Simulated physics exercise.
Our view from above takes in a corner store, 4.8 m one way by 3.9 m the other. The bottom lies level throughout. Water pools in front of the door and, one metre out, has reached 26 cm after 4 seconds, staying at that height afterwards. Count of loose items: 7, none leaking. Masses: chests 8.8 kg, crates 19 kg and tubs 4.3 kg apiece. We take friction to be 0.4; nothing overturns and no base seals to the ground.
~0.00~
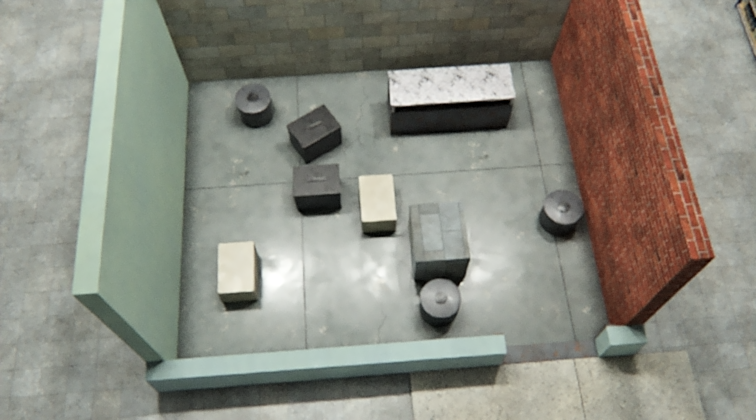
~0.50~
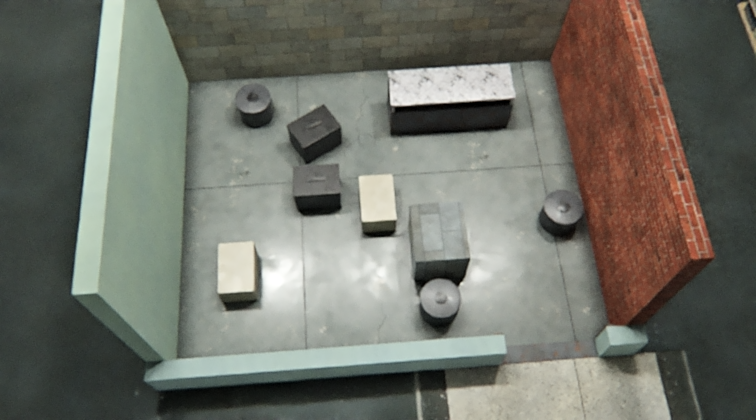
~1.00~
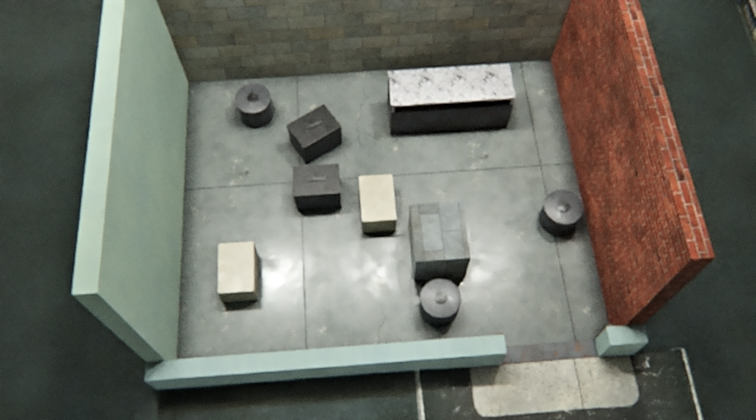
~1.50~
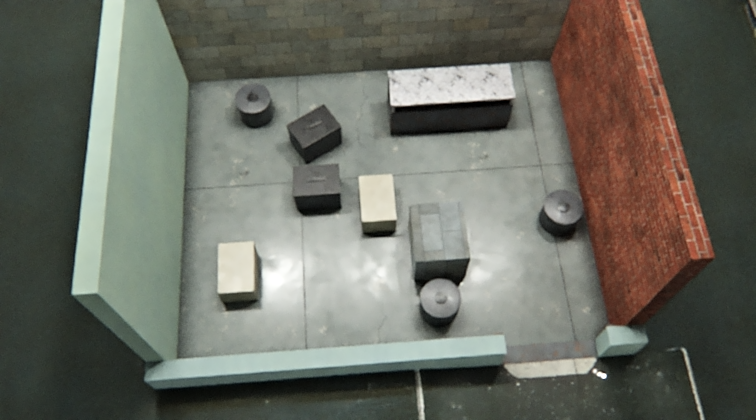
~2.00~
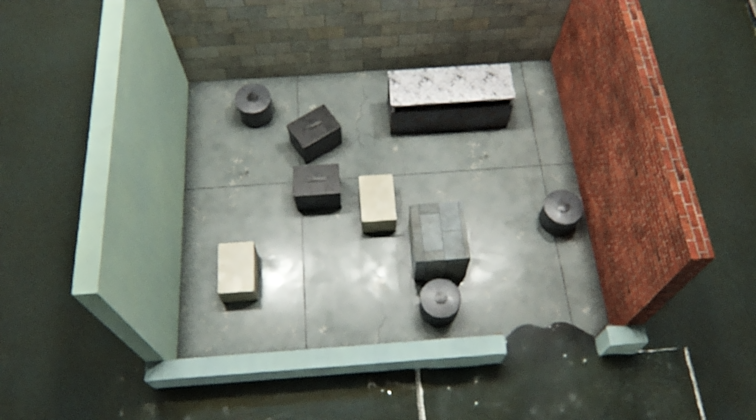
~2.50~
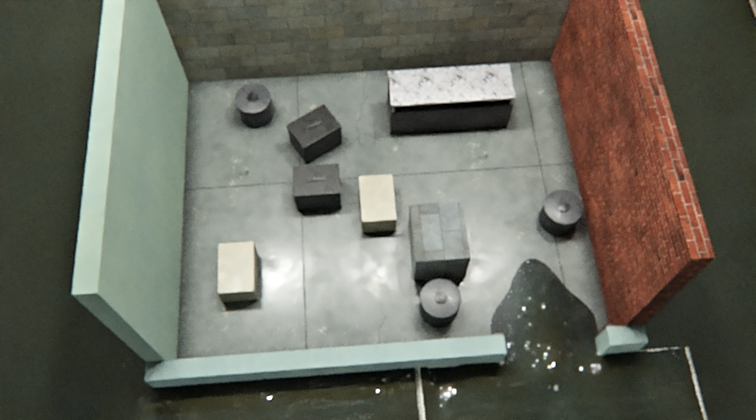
We see a walled room from above, with blocks and round tubs standing still on its grey floor, as dark water spreads over the ground outside, covers the pale paving by the doorway, then creeps in through the gap.
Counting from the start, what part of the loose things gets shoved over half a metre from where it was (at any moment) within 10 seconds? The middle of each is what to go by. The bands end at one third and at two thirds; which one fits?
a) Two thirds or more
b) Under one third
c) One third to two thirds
(c) One third to two thirds.
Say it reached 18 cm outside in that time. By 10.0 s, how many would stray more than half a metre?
Then 3.
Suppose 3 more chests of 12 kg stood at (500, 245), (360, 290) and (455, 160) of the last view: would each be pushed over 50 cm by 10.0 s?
Well, it goes above, below, above.
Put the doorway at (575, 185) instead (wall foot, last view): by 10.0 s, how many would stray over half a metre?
In that case the number is 6.
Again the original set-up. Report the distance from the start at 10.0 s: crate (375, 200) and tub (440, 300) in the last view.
Respectively 0 and 20 cm.
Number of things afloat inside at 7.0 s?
Just then, the number is 1.
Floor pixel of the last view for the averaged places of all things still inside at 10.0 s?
It works out to somewhere near (285, 213) on the floor.
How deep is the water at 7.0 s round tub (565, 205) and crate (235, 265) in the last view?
About 10 and 1 cm.
After 3.5 s 0 of 7 are over 50 cm from their spots; 0 afloat.
After 4.5 s 1 of 7 are over 50 cm from their spots; 1 afloat.
After 7.0 s 2 of 7 are over 50 cm from their spots; 1 afloat.
After 10.0 s 3 of 7 are over 50 cm from their spots, and 3 have been at some point; 4 afloat.
